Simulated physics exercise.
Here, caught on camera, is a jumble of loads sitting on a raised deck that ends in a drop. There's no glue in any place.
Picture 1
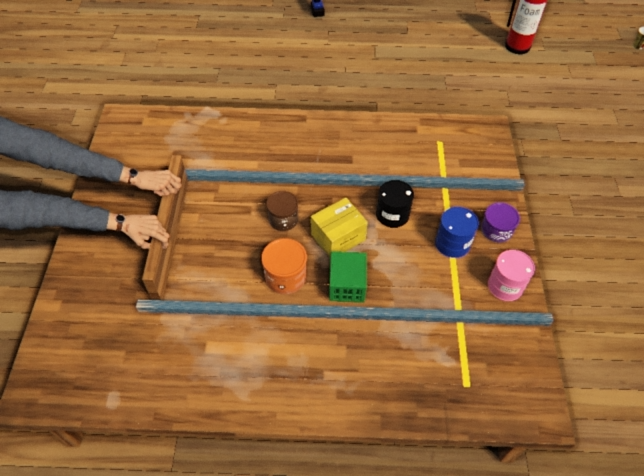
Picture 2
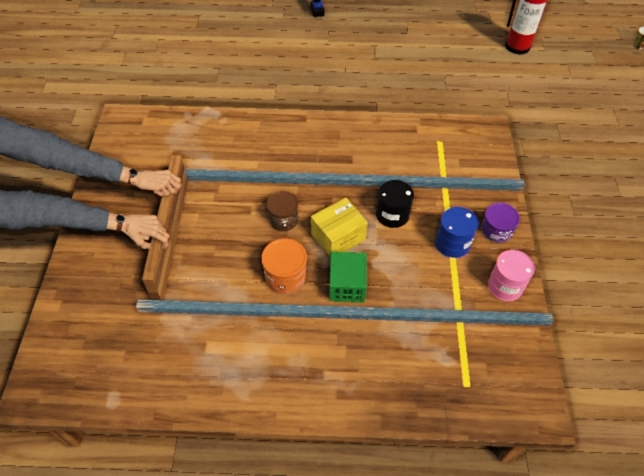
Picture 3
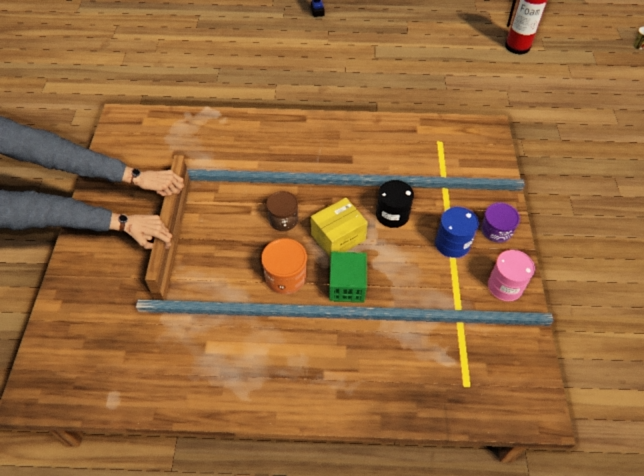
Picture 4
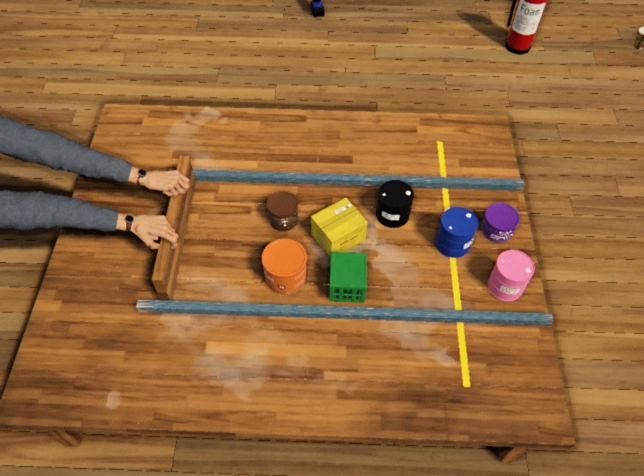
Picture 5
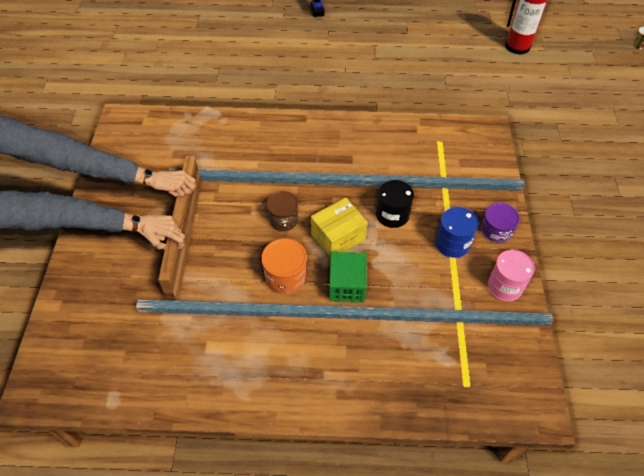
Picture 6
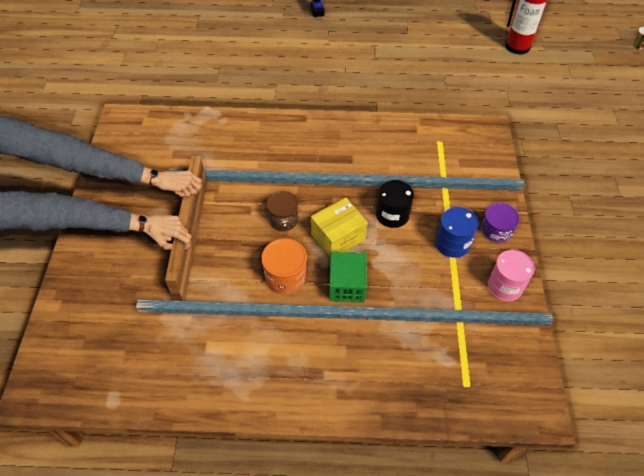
Two hands slowly pushed a wooden plank a short way to the right between two blue rails on a table, while the colorful containers and boxes ahead of it stayed still, untouched.
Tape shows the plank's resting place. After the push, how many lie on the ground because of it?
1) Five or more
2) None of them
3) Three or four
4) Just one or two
Option 4: Just one or two.
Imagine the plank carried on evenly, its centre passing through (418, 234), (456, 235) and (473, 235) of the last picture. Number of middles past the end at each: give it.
First 0, then 1, finally 2.
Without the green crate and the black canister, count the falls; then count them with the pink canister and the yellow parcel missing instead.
Count: 0 (first case); 0 (second).
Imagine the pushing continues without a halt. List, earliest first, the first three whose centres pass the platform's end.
The pink canister comes first, followed by the blue canister and then the green crate.
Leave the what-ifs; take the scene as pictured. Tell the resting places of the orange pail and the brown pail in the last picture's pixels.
Middles: Around (480, 276) and around (466, 219).
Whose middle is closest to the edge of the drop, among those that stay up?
Foremost: The blue canister.
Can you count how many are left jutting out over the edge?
Overhanging: 1.
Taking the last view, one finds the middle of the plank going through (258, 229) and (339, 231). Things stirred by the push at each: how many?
By the first moment it's 0, by the second it's 4.
Soon after, none off yet; purple pail at rest near (500, 223); pink canister at rest near (510, 276); blue canister at rest near (456, 233).
By the end, the number that fall off is one or two; fallen, pink canister.
